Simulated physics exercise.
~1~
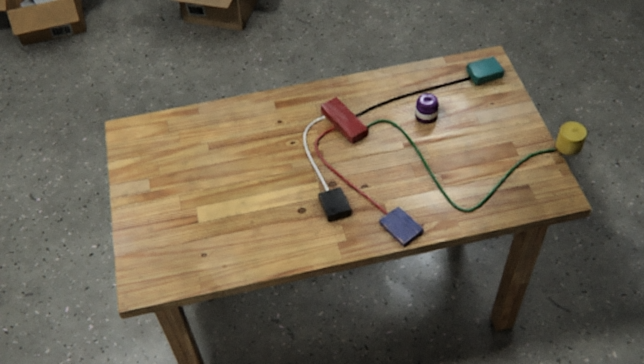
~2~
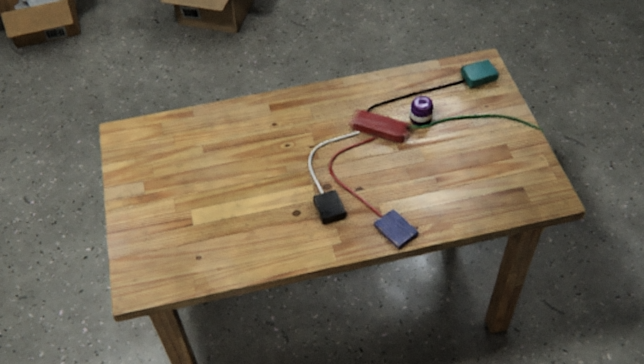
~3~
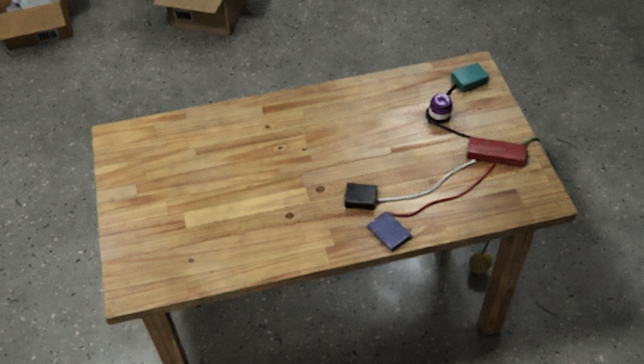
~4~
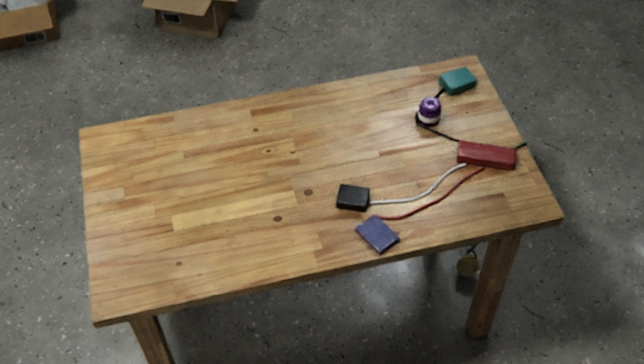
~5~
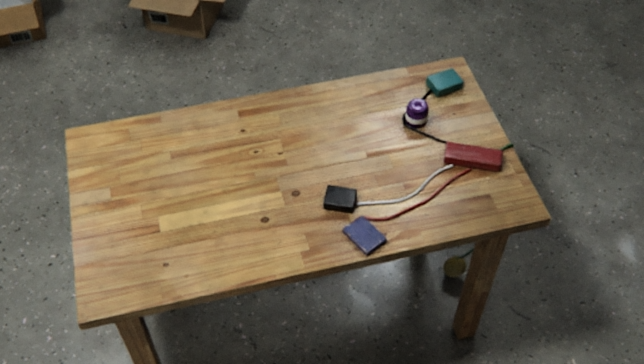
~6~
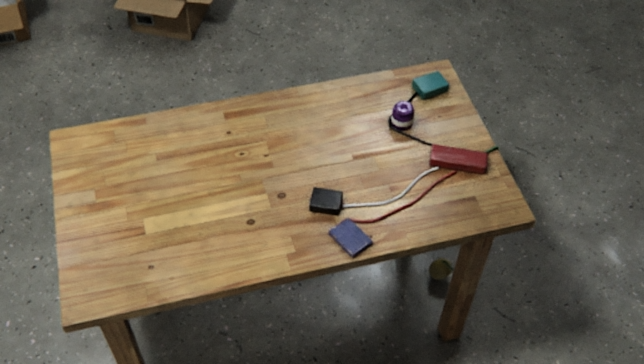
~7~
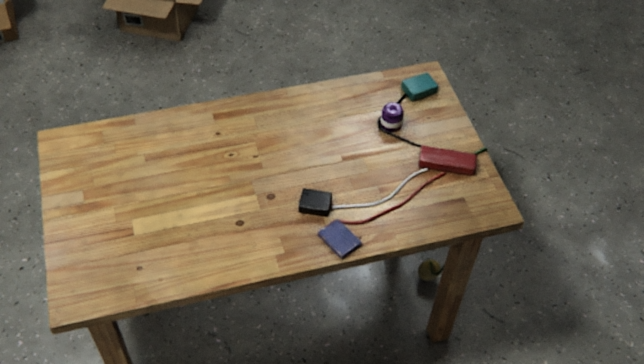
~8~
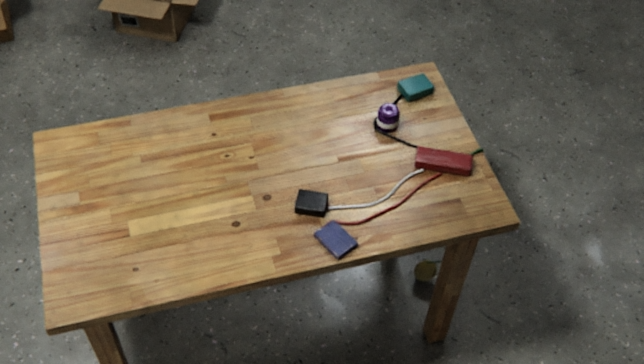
The clip shows a wooden table with a red power strip cabled to several small devices as a yellow one drops off the right side, dragging the strip rightward and shifting the black charger and purple jar, then hangs below the edge while the strip rests near it.
